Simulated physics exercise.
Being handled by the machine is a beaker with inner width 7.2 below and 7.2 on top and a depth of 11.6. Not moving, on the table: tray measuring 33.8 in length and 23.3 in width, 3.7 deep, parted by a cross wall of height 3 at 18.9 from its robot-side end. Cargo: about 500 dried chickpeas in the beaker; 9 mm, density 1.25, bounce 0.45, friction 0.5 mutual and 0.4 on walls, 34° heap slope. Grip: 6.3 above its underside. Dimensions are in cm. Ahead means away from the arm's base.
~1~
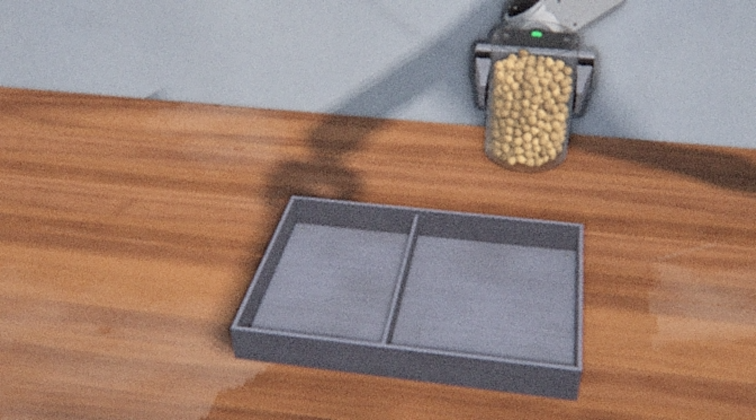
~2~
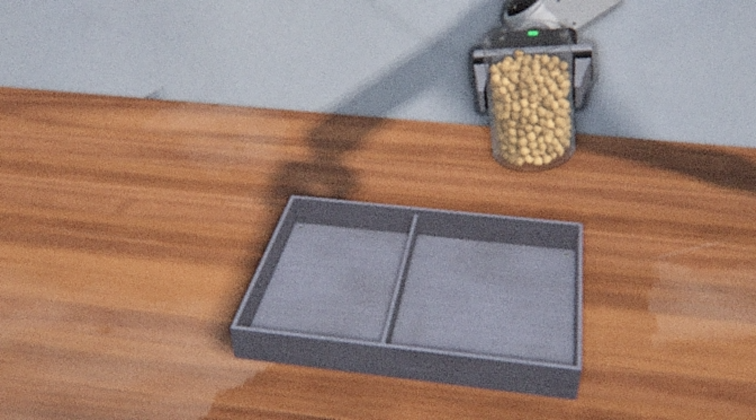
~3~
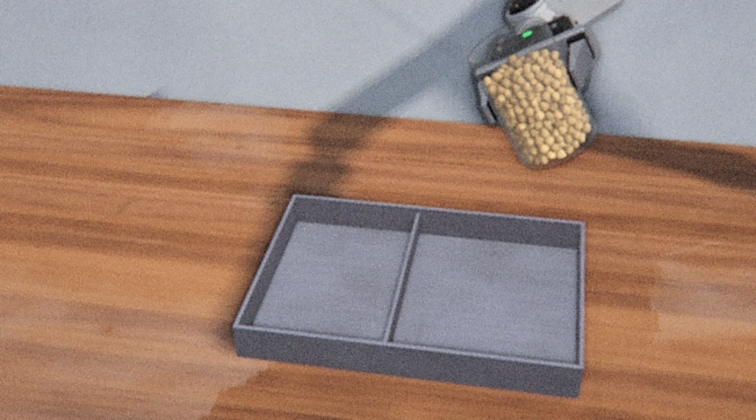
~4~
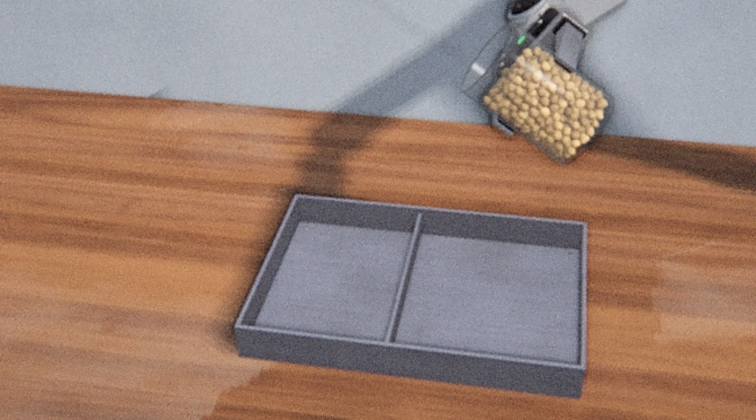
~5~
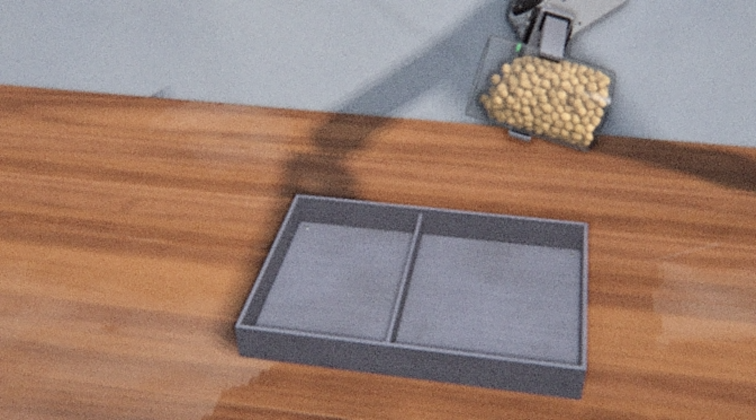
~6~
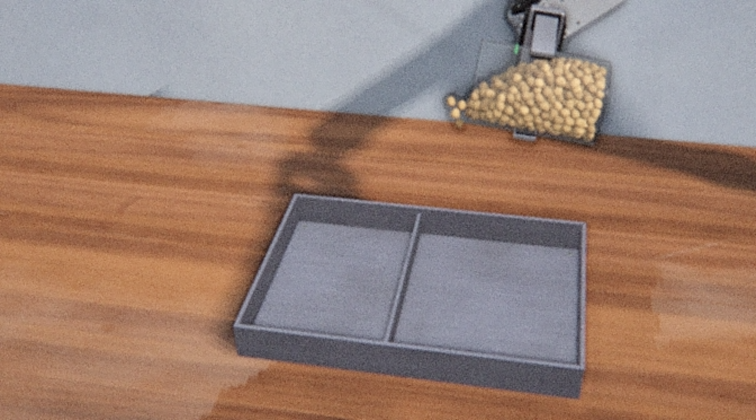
A clear beaker of chickpeas tilts steadily onto its side, gripped by a robot arm.
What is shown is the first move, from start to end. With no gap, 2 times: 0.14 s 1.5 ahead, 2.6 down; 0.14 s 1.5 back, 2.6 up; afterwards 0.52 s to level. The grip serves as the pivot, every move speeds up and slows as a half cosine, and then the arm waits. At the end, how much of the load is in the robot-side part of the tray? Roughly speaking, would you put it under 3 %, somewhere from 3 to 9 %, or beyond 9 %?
Roughly, somewhere from 3 to 9 %.
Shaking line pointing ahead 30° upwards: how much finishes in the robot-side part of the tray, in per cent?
Close to 20 in a hundred.
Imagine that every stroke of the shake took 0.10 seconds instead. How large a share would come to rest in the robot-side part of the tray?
Roughly 5 in a hundred.
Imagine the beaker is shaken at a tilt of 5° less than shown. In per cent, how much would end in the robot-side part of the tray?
Expected: Around 0 %.
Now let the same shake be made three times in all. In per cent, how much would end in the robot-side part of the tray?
Probably about 5 in a hundred.
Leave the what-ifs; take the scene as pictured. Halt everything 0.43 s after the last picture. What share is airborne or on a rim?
1 %.
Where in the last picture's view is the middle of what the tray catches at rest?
Estimated centre at around (418, 296).
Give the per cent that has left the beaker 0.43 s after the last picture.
Share gone: Around 5 %.
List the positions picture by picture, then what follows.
Beaker middle at (530, 98), level; upper third of the load around (532, 82), from x 490 to 565, top at y 55; 505 in the beaker, in the first picture.
Beaker middle at (530, 98), tilted 8° forward; upper third of the load around (531, 81), from x 495 to 565, top at y 55, in the second picture.
Beaker middle at (534, 96), tilted 29° forward; upper third of the load around (534, 81), from x 485 to 585, top at y 55, in the third picture.
Beaker middle at (538, 95), tilted 55° forward; upper third of the load around (541, 81), from x 485 to 600, top at y 50, in the fourth picture.
Beaker middle at (540, 94), tilted 76° forward; upper third of the load around (552, 80), from x 485 to 605, top at y 60, in the fifth picture.
Beaker middle at (539, 93), tilted 84° forward; upper third of the load around (561, 80), from x 450 to 600, top at y 60; 504 in the beaker, 1 in flight or on a rim, in the sixth picture.
Then, 0.43 s after the last picture, tilted 84° forward, highest piece 27 above the table; 479 in the beaker, 13 in the robot-side part, 10 in the far-side part, 3 in flight or on a rim.
Then, 0.86 s after the last picture, tilted 31° forward, highest piece 30 above the table; 467 in the beaker, 23 in the robot-side part, 13 in the far-side part, 2 in flight or on a rim.
Then, 1.28 s after the last picture, level, highest piece 30 above the table; 467 in the beaker, 24 in the robot-side part, 14 in the far-side part.
Then, 2.33 s after the last picture, level, highest piece 30 above the table; 467 in the beaker, 24 in the robot-side part, 14 in the far-side part.
Final count, 467 in the beaker, 24 in the robot-side part, 14 in the far-side part. That is 5 % in the robot-side part of the tray.
